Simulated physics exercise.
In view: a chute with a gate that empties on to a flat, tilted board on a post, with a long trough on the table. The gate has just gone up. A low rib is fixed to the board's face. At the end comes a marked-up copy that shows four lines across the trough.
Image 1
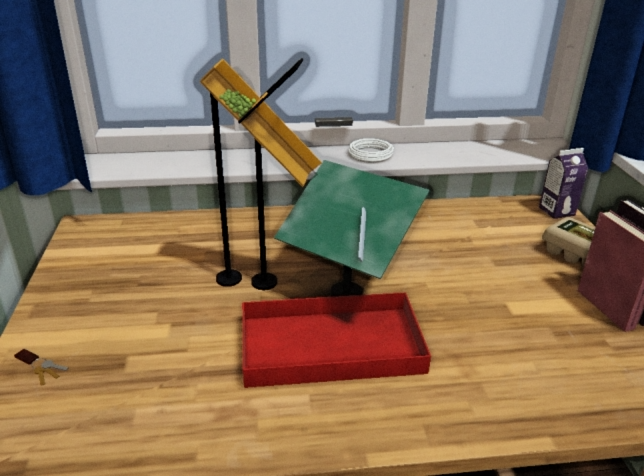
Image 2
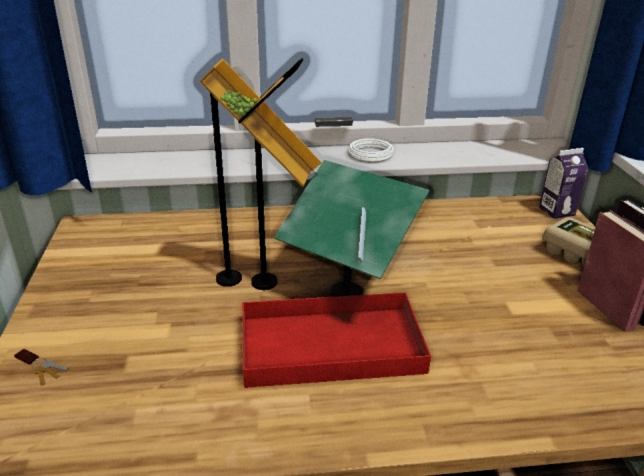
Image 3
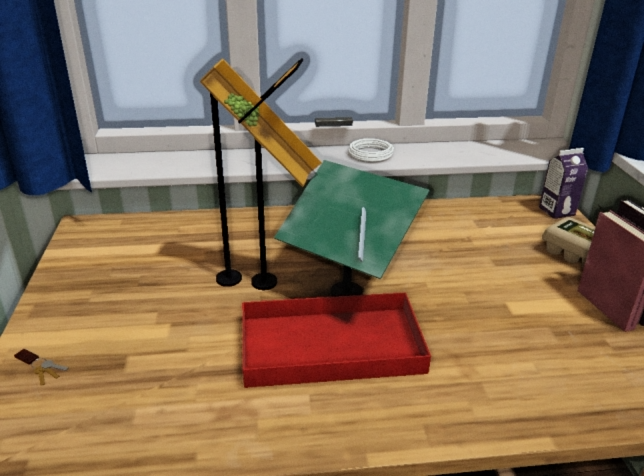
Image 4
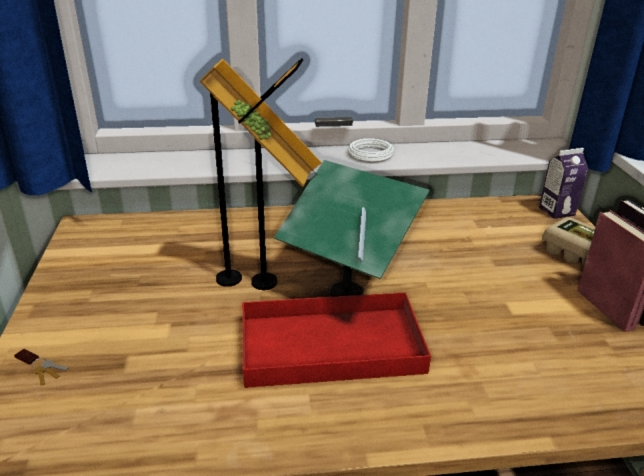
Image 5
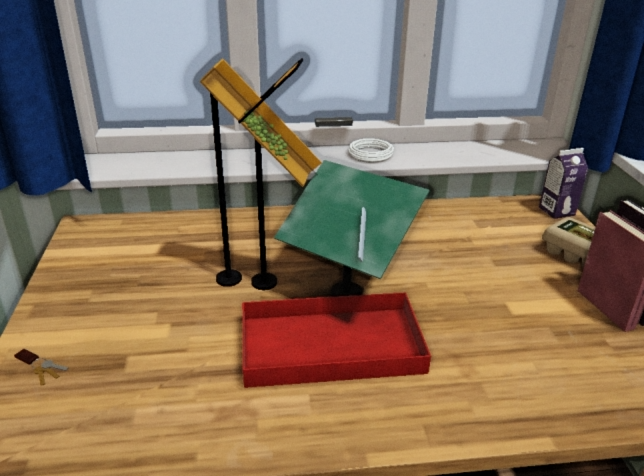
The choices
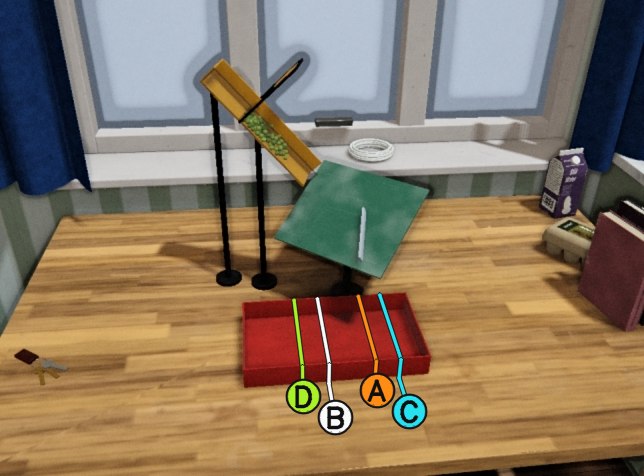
Green peas slide down a sloping wooden chute above a tilted green board and red trough.
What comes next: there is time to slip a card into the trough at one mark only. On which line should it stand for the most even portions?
Go for B.
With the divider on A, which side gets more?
The left side.
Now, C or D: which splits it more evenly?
It is D.
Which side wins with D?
Right.
On the marked copy, line A crosses the front rim at (376, 360); line B crosses the front rim at (329, 363); line C crosses the front rim at (400, 358); line D crosses the front rim at (302, 365).
Choosing A, of what is caught, nearly all on the left of the divider, a stray few on the right.
Choosing B, of what is caught, about a third on the left of the divider, about two thirds on the right.
Choosing C, of what is caught, all on the left of the divider, none on the right.
Choosing D, of what is caught, a small part on the left of the divider, most on the right.
